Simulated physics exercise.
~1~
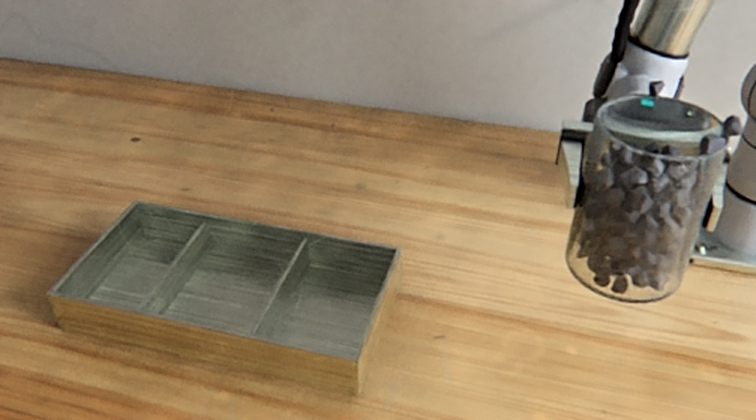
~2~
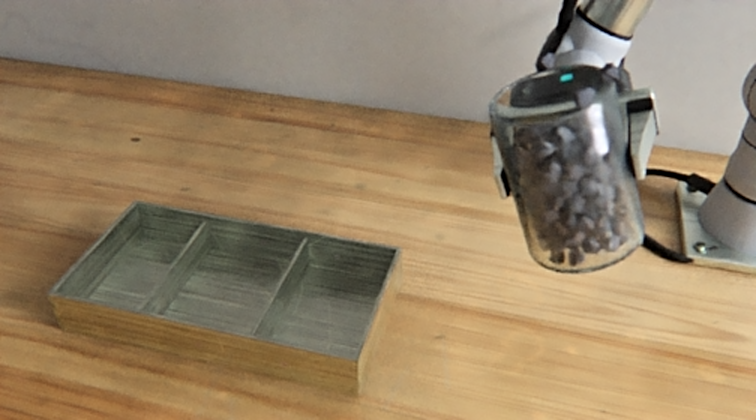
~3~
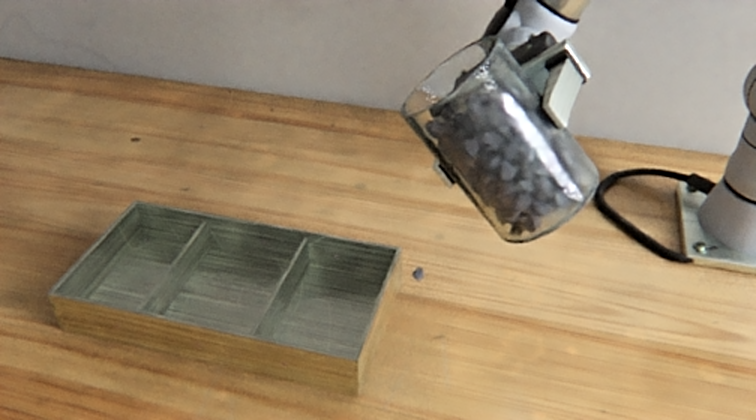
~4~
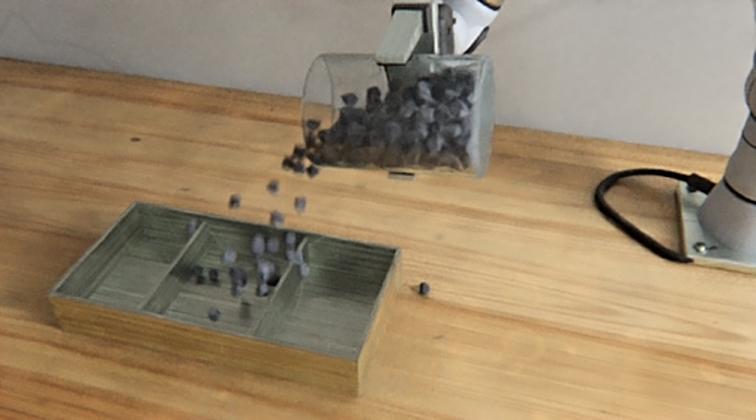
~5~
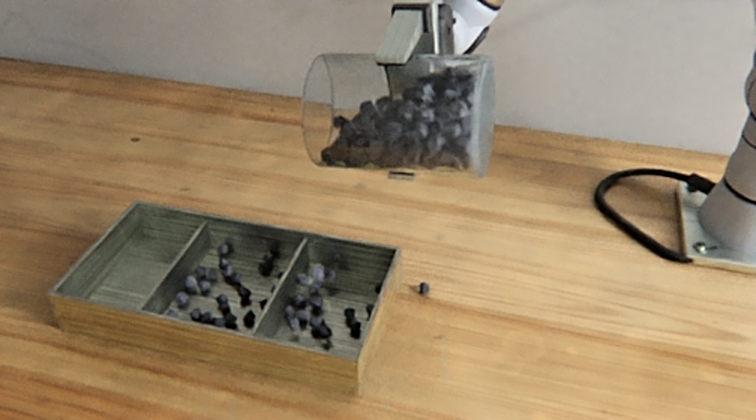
To begin with, a robot arm holds a clear tumbler full of small dark pebbles upright above a wooden table, to the right of an open box divided into three parts. The arm carries the tumbler left and starts to lean it toward the box. As it tilts further, a single pebble drops onto the table just beside the box. The tumbler then comes over onto its side, and a stream of pebbles falls into the box. Finally the pouring stops, with pebbles scattered in the middle and right parts, the left part empty, and most still inside the tumbler.
